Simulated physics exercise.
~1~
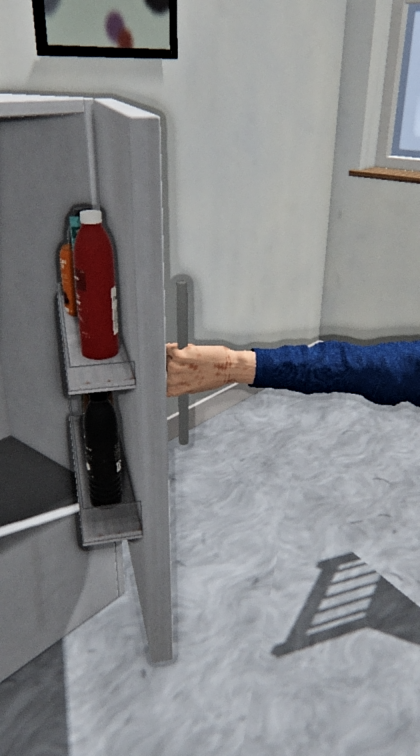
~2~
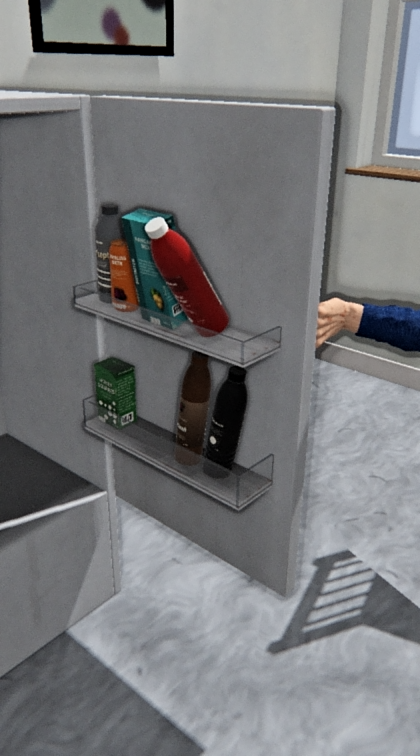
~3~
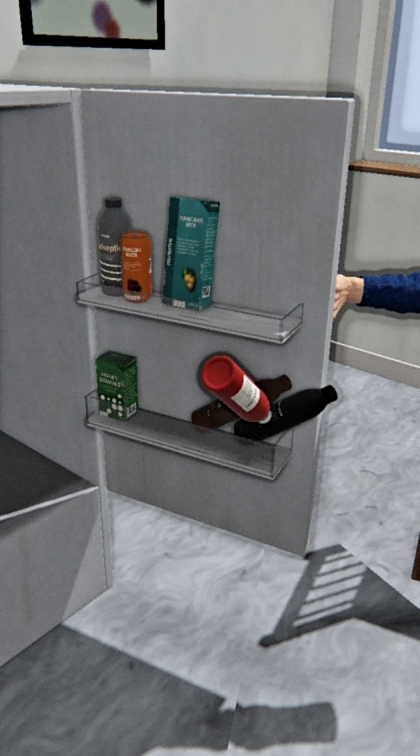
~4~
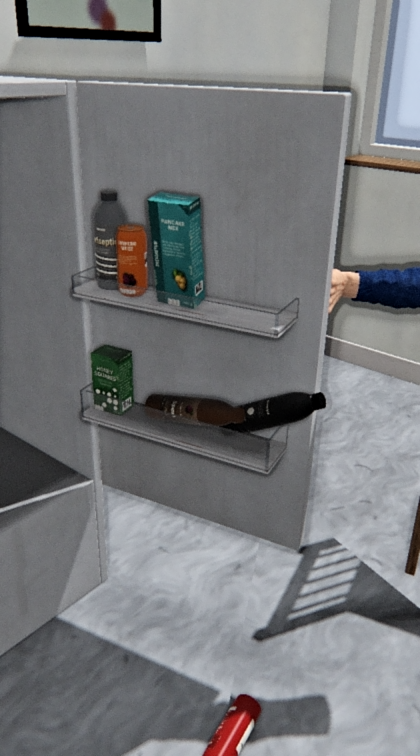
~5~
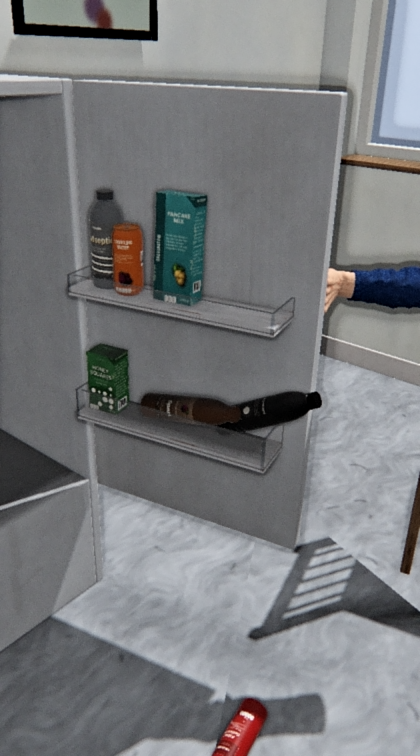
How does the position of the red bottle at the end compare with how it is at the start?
At the start the red bottle stands upright on the upper rack of the door, and at the end it lies on its side on the floor.
